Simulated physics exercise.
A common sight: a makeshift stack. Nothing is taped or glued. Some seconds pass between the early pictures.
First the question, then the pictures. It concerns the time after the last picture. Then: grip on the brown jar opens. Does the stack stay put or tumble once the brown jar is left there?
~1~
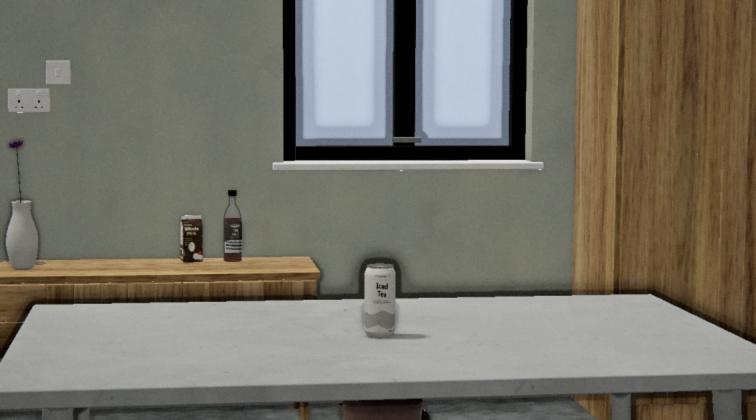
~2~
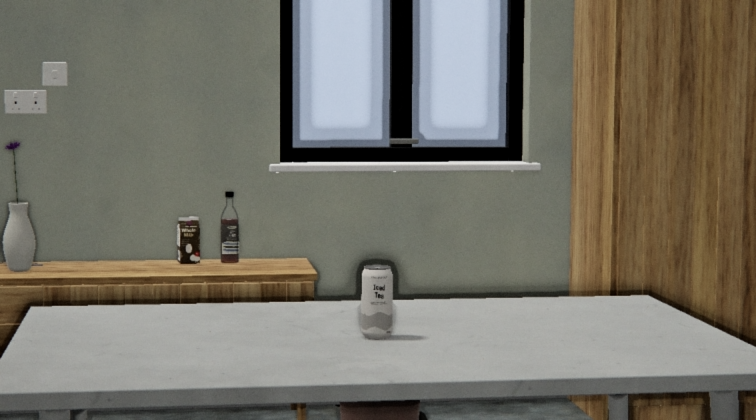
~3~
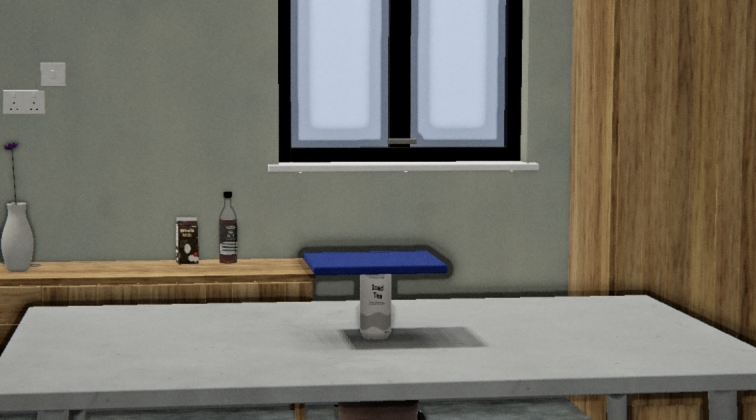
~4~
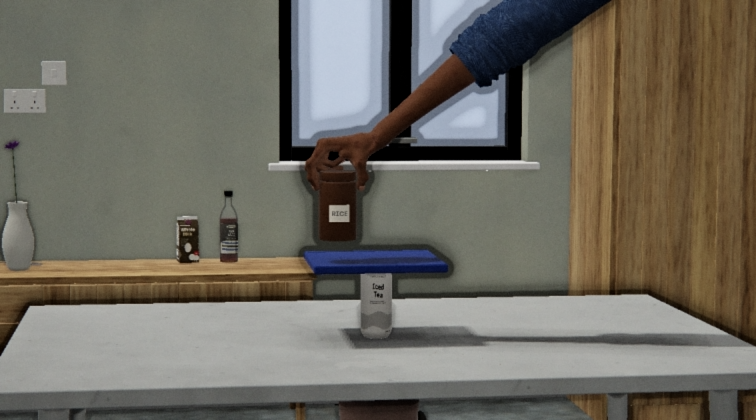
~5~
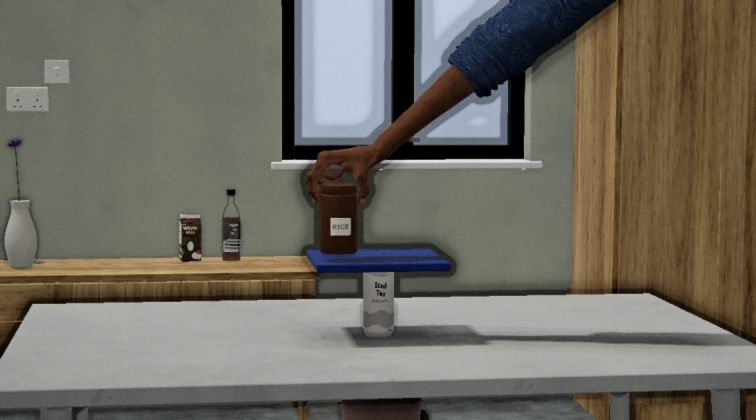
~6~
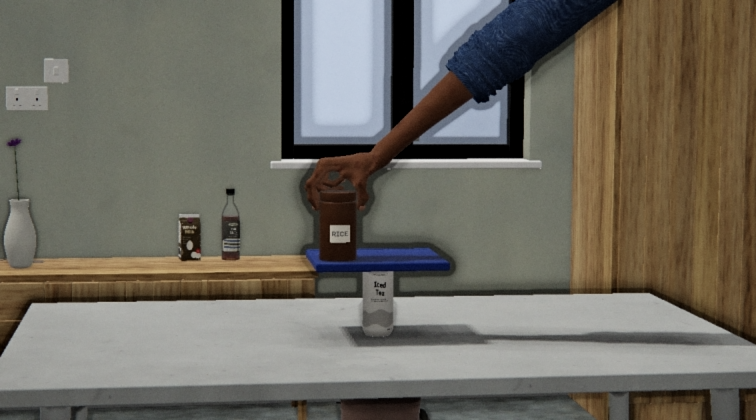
It tumbles.
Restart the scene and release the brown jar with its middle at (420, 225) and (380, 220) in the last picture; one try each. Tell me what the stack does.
Result one: The stack falls. Result two: The stack stands.
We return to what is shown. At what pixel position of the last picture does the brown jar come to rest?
I'd say around (295, 327) in the last view.
Then, 0.40 s later than the last frame, brown jar now fallen; blue lid tilted by 71°.
Then, 0.70 s later than the last frame, blue lid on its side.
When it is over, fallen, blue lid and brown jar; white can as before. End places, in pixels of the last picture, brown jar near (295, 327). The stack loses its balance.
